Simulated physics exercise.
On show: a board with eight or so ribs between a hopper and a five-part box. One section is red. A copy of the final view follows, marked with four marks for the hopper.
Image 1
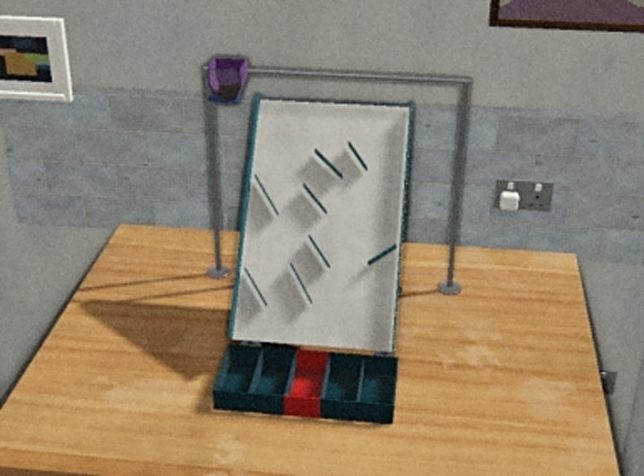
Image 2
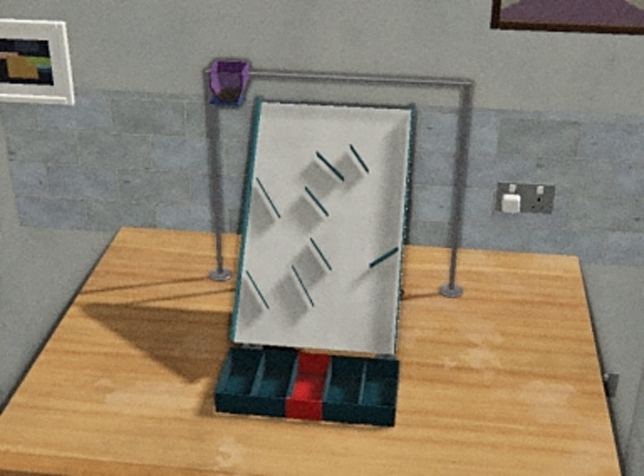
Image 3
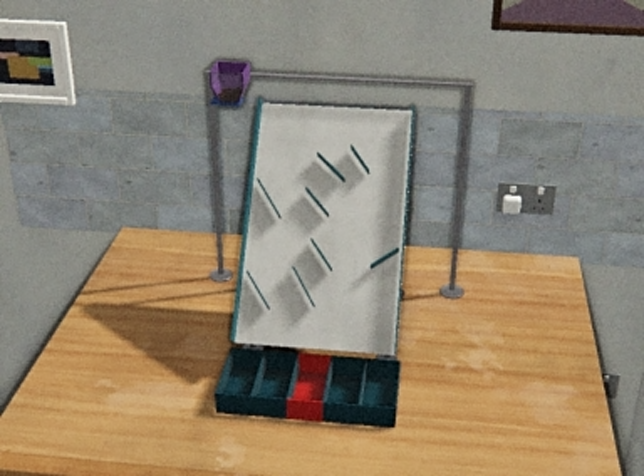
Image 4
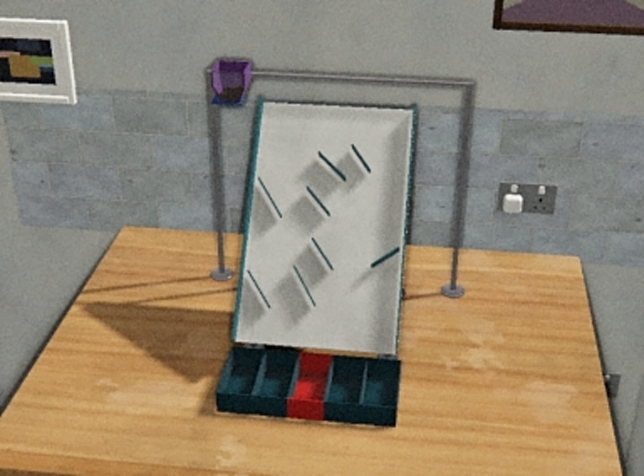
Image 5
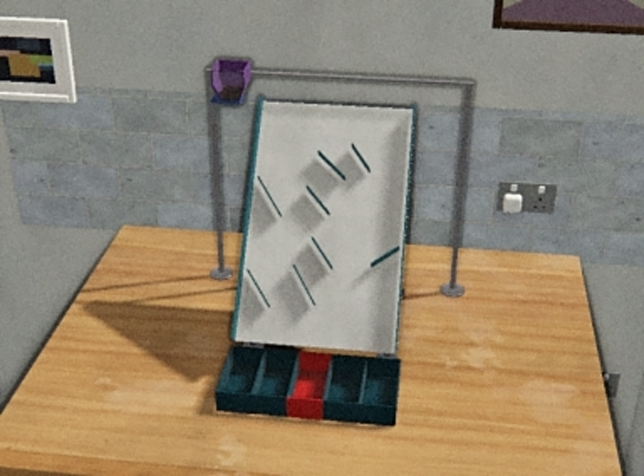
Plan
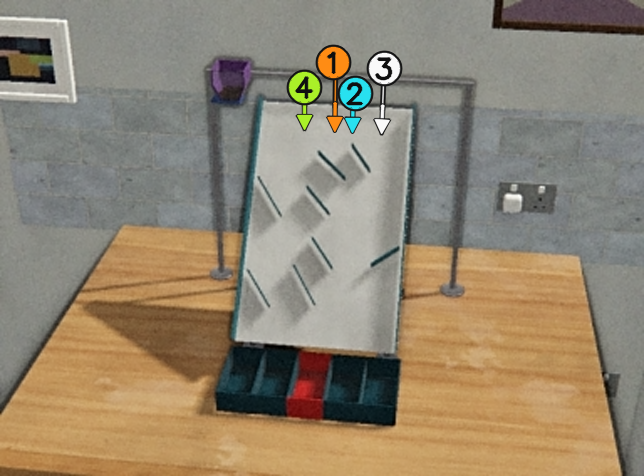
A pale, tilted board with slanted ribs stood on a wooden table above a dark five-part box with a red middle section, while a small purple hopper hung at the upper left; nothing noticeably moved.
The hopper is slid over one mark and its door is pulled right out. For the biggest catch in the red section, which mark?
Best: 3.
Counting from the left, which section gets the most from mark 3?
The third.
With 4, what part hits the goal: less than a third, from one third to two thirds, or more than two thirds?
It is less than a third.
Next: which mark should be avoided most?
That would be 4.
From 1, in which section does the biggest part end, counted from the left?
The fourth.
On the marked copy, mark 1 meets the board at (334, 126); mark 2 meets the board at (352, 127); mark 3 meets the board at (381, 128); mark 4 meets the board at (304, 124).
For mark 1, about a quarter in the red section, about two thirds in other sections, a small part outside the box.
For mark 2, about half in the red section, about a third in other sections, a small part held on the board, a small part outside the box.
For mark 3, most in the red section, about a quarter in other sections.
For mark 4, a small part in the red section, about two thirds in other sections, about a quarter outside the box.
